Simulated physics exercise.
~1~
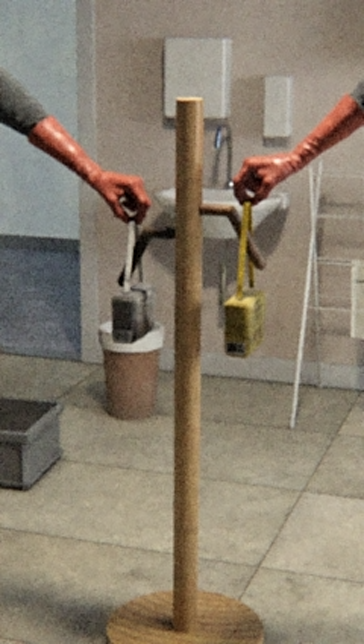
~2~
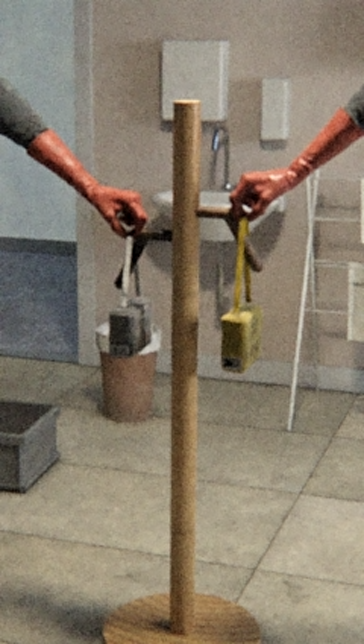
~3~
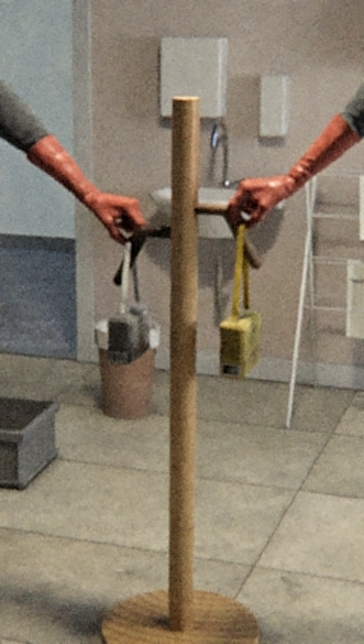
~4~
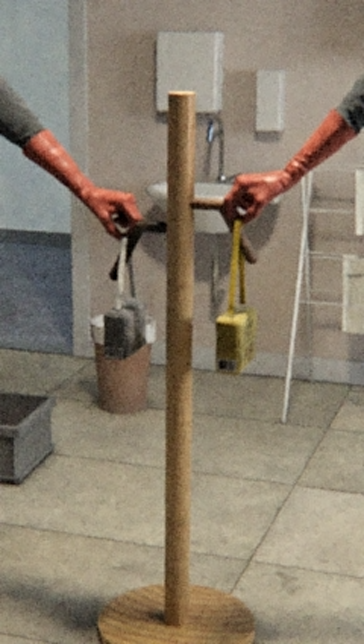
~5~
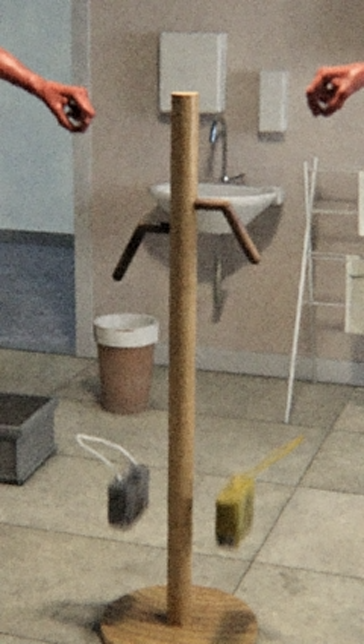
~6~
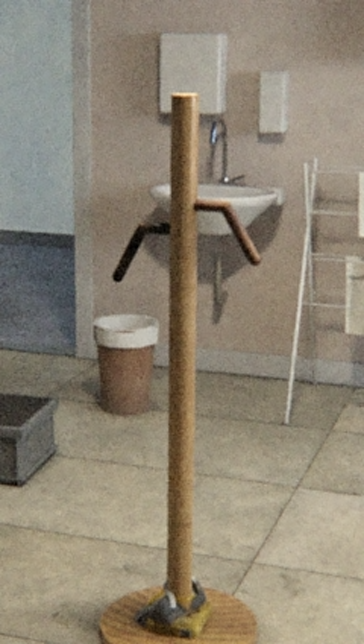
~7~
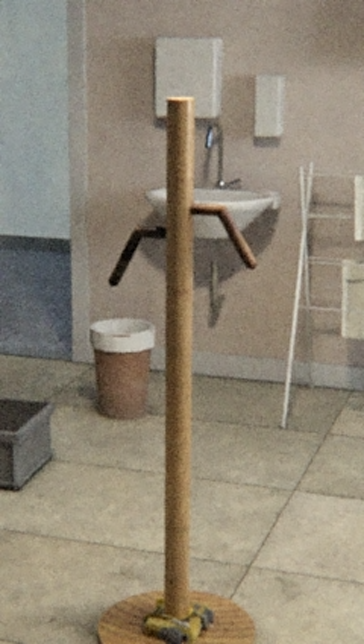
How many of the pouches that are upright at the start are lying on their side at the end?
Two of them are, as both the grey pouch and the yellow pouch end up on their sides at the foot of the post.
